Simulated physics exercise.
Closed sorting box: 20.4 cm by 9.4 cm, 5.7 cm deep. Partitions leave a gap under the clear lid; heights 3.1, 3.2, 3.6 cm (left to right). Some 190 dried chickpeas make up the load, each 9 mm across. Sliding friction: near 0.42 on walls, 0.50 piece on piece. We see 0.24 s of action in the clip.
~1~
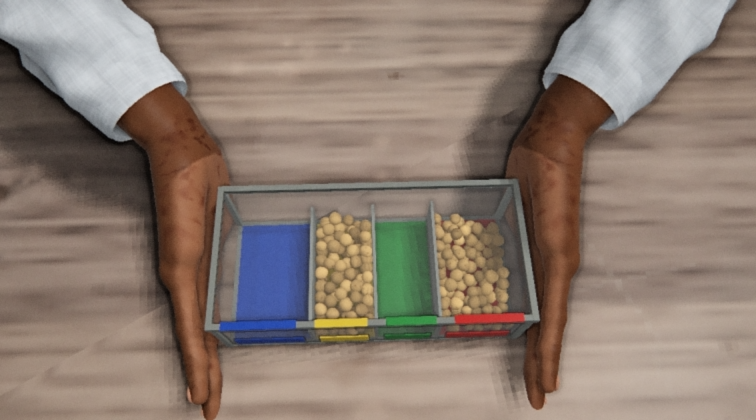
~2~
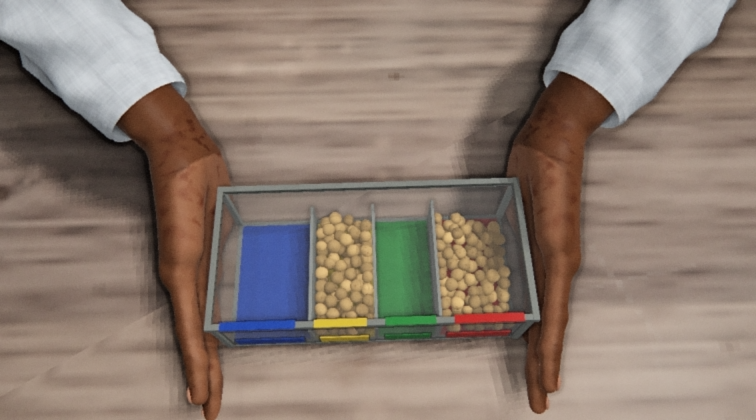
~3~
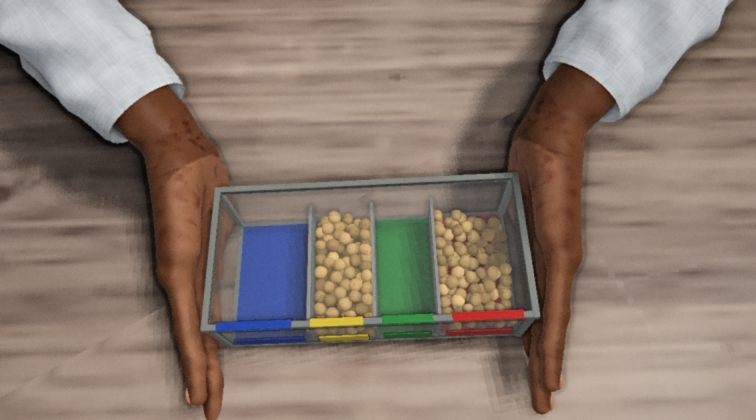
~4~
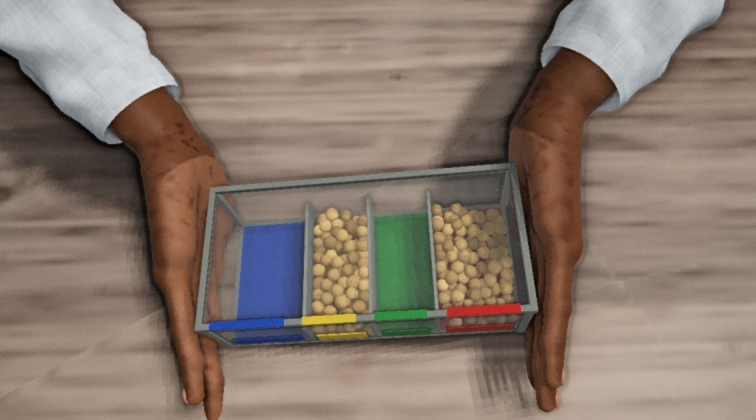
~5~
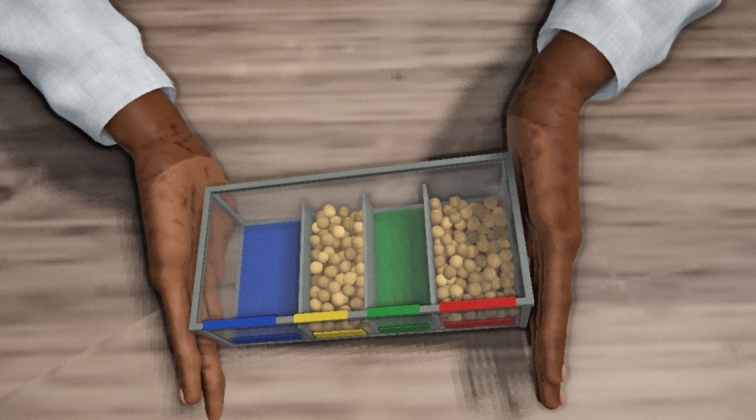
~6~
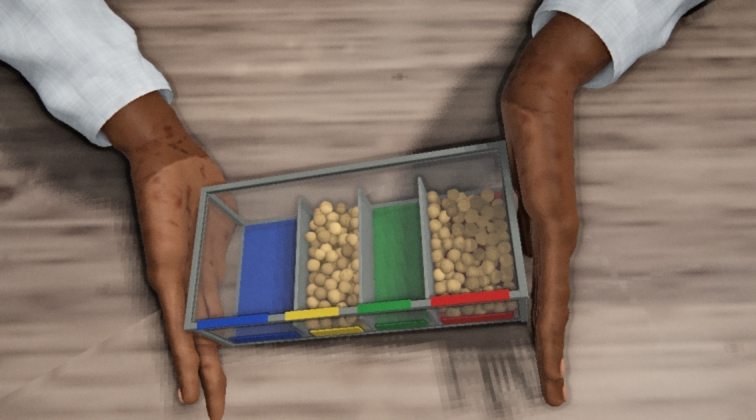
The clip shows two hands holding a clear, closed box with blue, yellow, green and red sections, dried chickpeas filling the yellow and red ones. The hands gradually tilt the box, raising its right side, while the chickpeas stay in their sections.
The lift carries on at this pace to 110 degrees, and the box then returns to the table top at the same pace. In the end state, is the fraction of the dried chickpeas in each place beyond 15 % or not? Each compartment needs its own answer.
Red: Not beyond, blue: Beyond, green: Not beyond, yellow: Not beyond.
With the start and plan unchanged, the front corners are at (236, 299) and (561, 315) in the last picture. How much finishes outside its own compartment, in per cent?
Near 50 %.
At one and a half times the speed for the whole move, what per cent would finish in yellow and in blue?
You'd end up with yellow at 5 percent and blue at 90 percent.
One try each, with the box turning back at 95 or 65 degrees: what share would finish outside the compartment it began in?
Close to 50 in a hundred first, and 5 in a hundred second.
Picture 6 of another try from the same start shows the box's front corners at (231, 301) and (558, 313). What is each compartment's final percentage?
You'd see red at 100 percent, blue at 0, green at 0 and yellow at 0 percent.
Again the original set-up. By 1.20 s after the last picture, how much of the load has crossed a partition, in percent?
35 percent.
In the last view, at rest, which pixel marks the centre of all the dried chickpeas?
Resting centre estimate: Around (267, 270).
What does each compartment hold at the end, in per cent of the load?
Per cent by compartment - red 0, blue 100, green 0, yellow 0.
Then, 1.20 s after the last picture, tilt 110 degrees; red 30 %, blue 20 %, green 10 %, yellow 35 %.
Then, 2.00 s after the last picture, tilt 50 degrees; blue 100 %.
Then, 2.82 s after the last picture, tilt 0 degrees; blue 100 %.
In the end, red 0 %, blue 100 %, green 0 %, yellow 0 %.
